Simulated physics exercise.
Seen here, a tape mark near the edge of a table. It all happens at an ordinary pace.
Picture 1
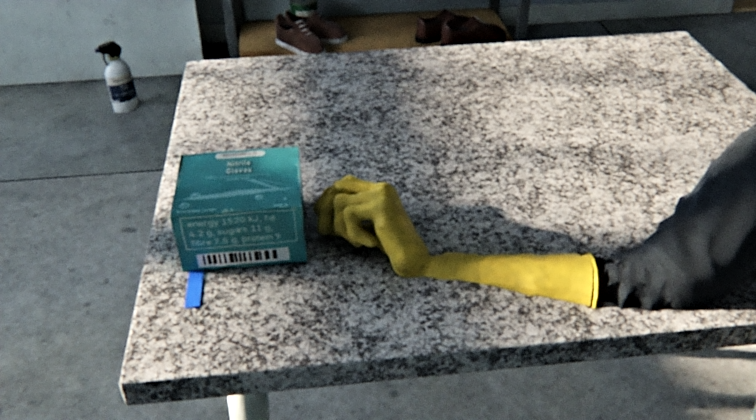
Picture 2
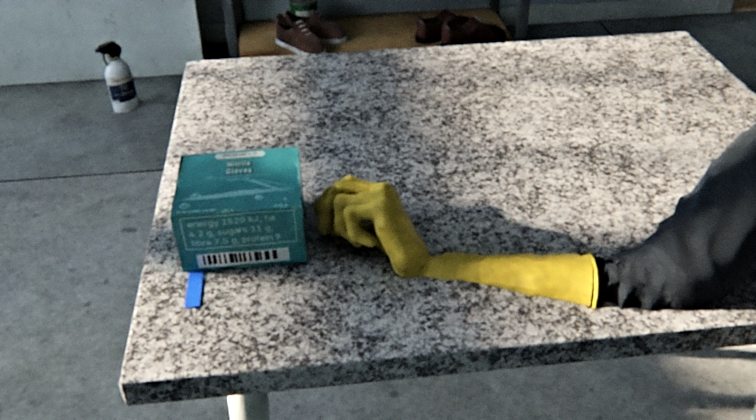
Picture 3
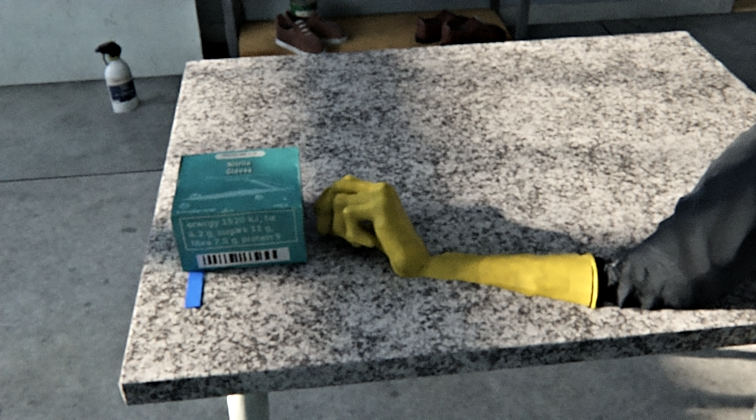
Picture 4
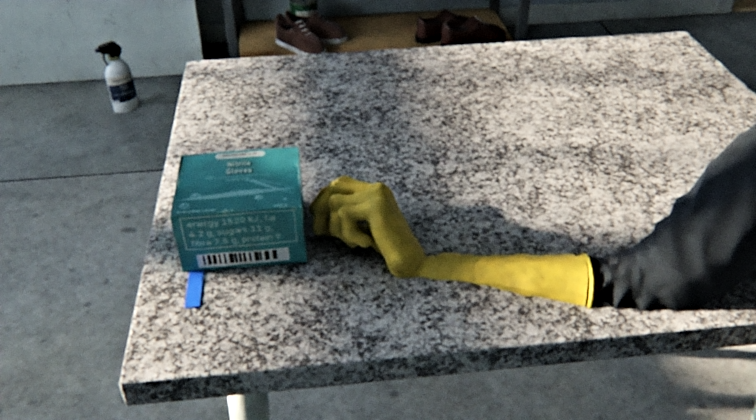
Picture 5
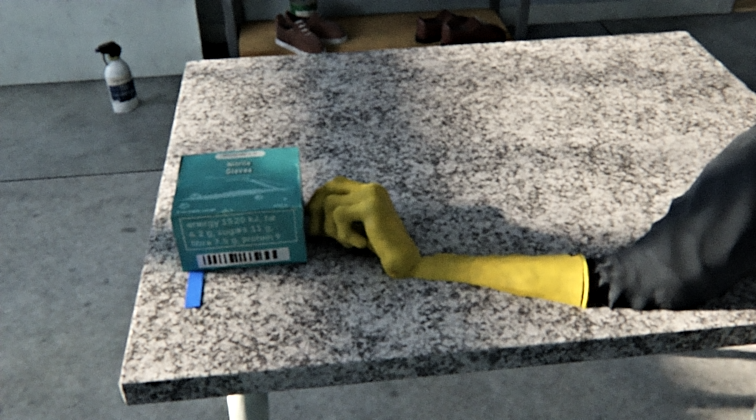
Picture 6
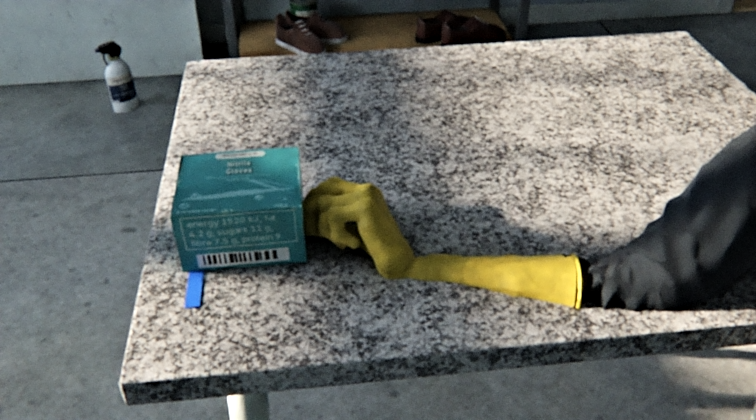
Yellow-gloved hand shifting slightly left beside a turquoise box that stays still near a blue tape mark on a speckled table.
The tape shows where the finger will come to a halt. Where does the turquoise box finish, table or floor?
In the end the turquoise box falls off the table.
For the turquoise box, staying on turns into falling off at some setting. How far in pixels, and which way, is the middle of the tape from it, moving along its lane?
Some 12 pixels, right.
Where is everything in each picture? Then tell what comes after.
In the first frame, turquoise box (243, 207).
In the second frame, turquoise box (243, 207).
In the third frame, turquoise box (243, 207).
In the fourth frame, turquoise box (243, 207).
In the fifth frame, turquoise box (243, 207).
In the sixth frame, turquoise box (243, 207).
Then, 1.76 s on from there, turquoise box on its side near (105, 276).
In the end, the turquoise box drops to the floor.
